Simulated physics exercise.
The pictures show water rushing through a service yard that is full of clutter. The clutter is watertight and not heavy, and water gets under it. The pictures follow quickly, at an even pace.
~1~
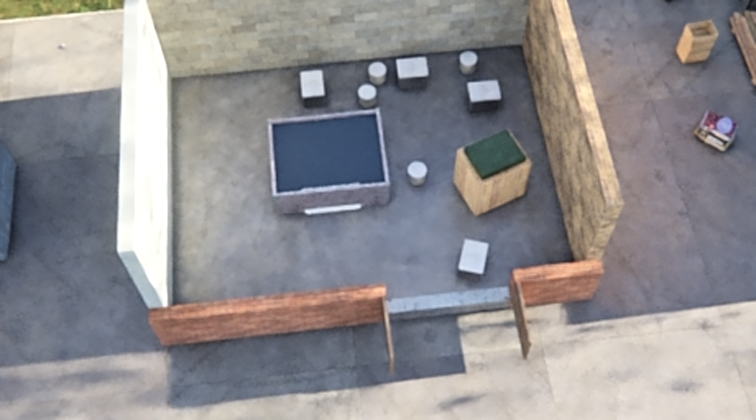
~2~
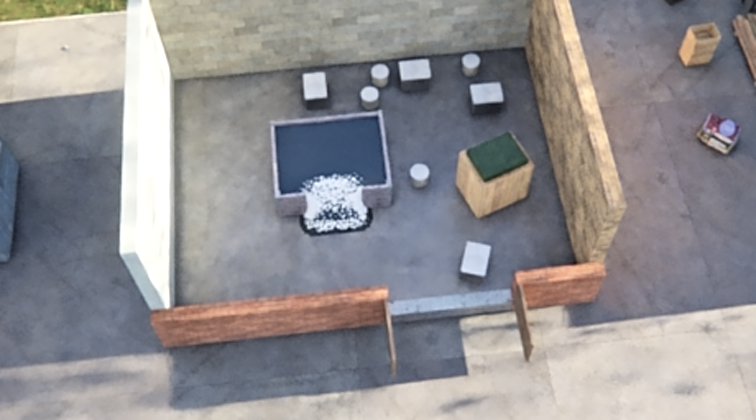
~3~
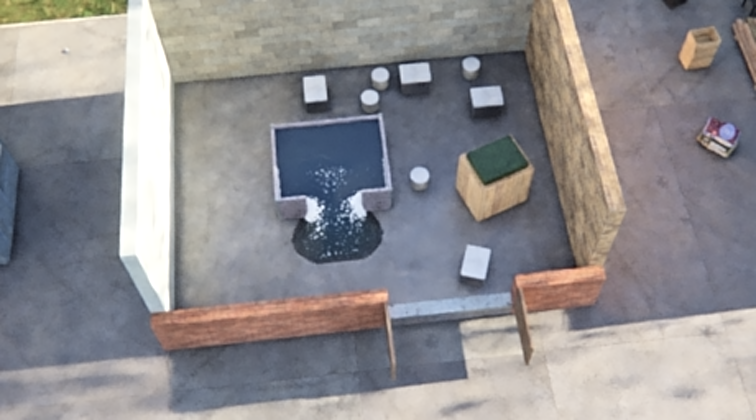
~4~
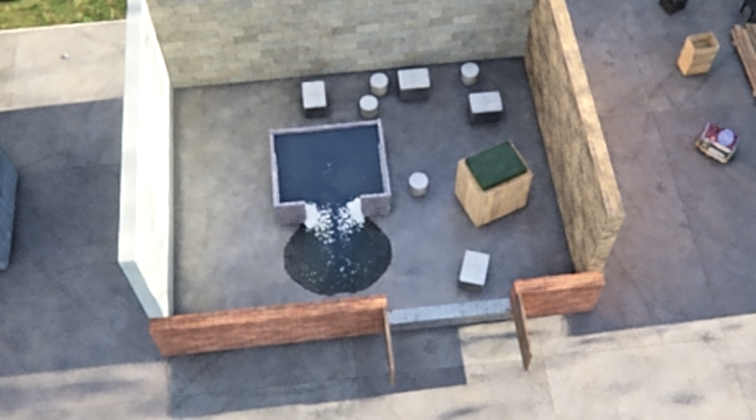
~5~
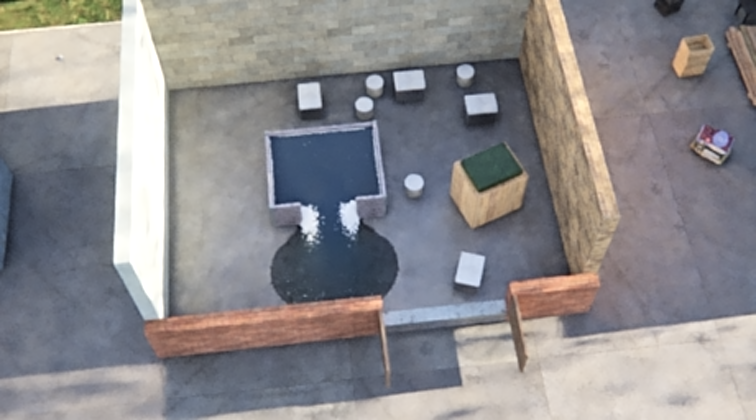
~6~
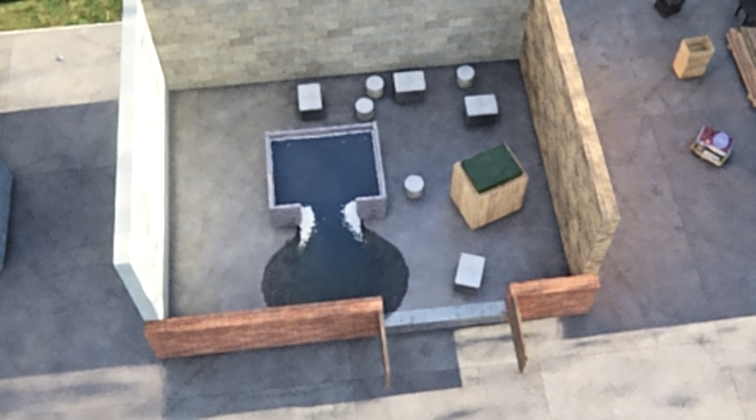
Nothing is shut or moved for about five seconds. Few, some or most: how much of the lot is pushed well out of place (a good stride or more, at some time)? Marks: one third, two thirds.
That comes to under a third.
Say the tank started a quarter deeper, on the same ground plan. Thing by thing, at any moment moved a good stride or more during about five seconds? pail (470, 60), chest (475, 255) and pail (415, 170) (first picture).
In turn: No, shifted that much, under that.
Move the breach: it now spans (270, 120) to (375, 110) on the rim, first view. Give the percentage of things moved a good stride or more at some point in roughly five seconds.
I make it 80 per cent.
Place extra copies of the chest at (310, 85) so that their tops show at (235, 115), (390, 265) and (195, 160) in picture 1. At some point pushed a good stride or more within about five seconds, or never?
In turn: No, swept aside, that far or more.
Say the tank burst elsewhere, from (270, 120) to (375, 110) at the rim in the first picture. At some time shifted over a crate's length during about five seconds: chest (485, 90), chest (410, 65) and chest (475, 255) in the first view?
In turn: Swept aside, yes, never so far.
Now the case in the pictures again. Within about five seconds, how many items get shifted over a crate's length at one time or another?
I count 1.
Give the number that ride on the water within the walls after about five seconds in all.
I count 1.
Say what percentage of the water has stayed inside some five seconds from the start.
Some 80 per cent.
A moment on, 0 of 8 are well off their spots; 0 afloat.
Next, 0 of 8 are well off their spots; 0 afloat.
Later, 1 of 8 are well off their spots; 0 afloat.
In the end, 1 of 8 are well off their spots, and 1 have been at some point; 1 afloat.
